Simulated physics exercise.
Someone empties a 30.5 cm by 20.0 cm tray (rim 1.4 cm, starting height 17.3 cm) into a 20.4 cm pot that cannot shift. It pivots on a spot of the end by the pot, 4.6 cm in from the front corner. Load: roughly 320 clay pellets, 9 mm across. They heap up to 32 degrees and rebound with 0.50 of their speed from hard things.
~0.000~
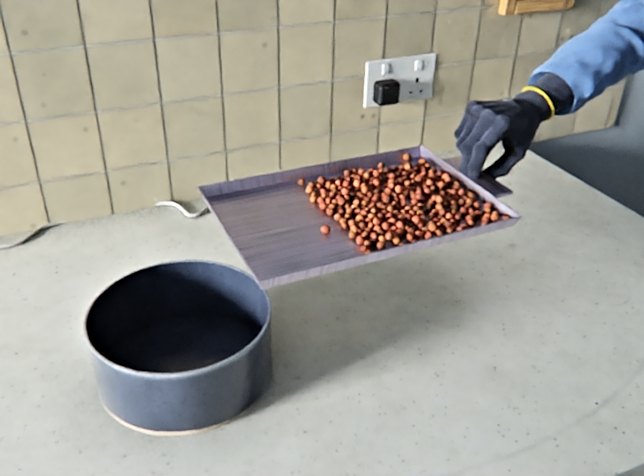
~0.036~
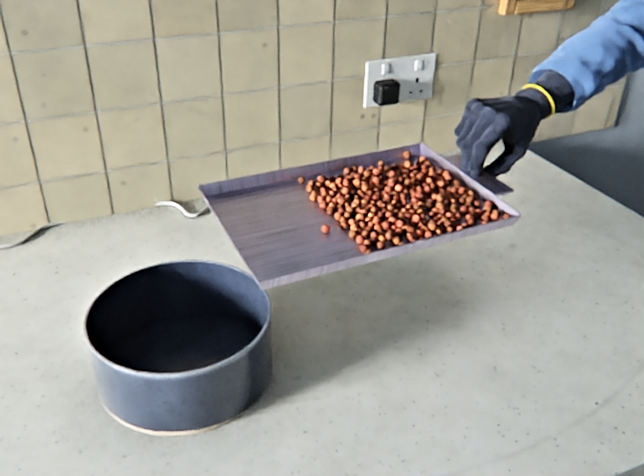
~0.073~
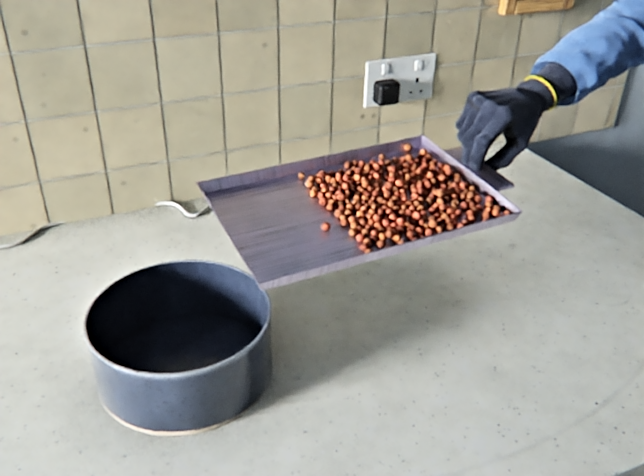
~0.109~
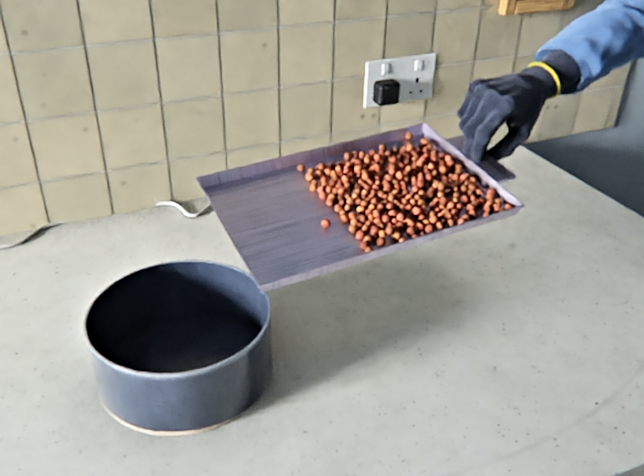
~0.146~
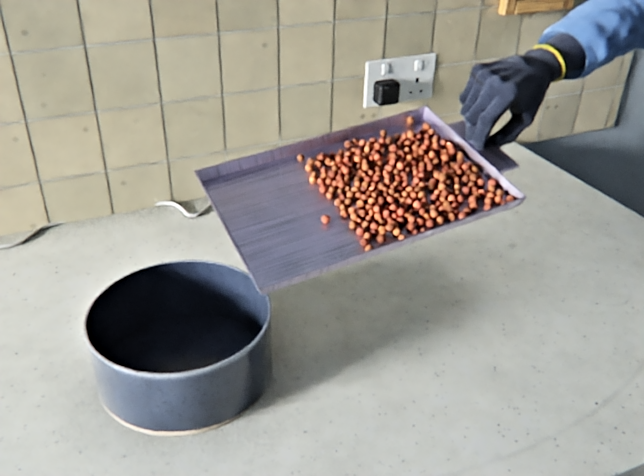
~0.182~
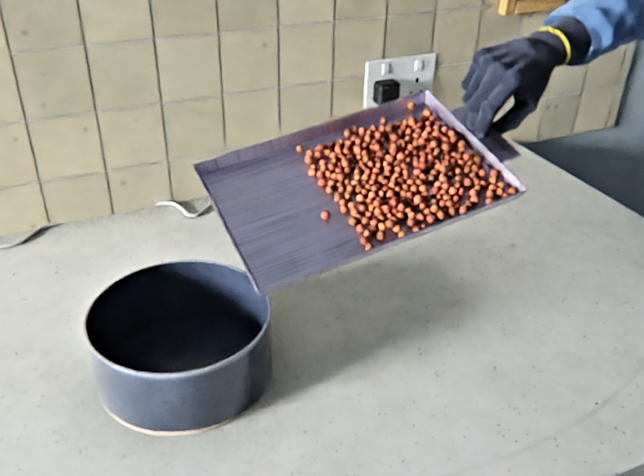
On a grey worktop, a dark-gloved hand raising the right end of a tray of reddish-brown pellets beside an empty round pot.
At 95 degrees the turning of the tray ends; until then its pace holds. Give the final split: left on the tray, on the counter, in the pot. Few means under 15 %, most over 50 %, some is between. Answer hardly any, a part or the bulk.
Tray: Hardly any, counter: The bulk, pot: Hardly any.
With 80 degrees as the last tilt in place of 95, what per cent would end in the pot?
It would be near 5 per cent.
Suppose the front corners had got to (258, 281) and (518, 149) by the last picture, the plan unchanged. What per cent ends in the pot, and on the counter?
Pot 65, counter 35.
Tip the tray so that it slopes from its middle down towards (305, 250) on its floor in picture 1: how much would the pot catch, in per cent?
About 20 per cent.
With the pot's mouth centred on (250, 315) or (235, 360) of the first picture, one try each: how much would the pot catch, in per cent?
About 45 and 75 per cent.
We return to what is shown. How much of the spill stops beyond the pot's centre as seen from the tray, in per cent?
Some 40 per cent.
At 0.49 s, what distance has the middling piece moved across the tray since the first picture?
Some 5 cm.
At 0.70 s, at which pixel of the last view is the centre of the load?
Near (308, 304).
After 0.49 s, tilt 55 degrees; the tray holds 100 %, the pot 0 %.
After 0.70 s, tilt 81 degrees; the tray holds 55 %, the pot 0 %.
After 1.02 s, tilt 95 degrees; the tray holds 0 %, the pot 5 %.
By 1.6 s all is still; tray 0 %, counter 95 %, pot 5 %.
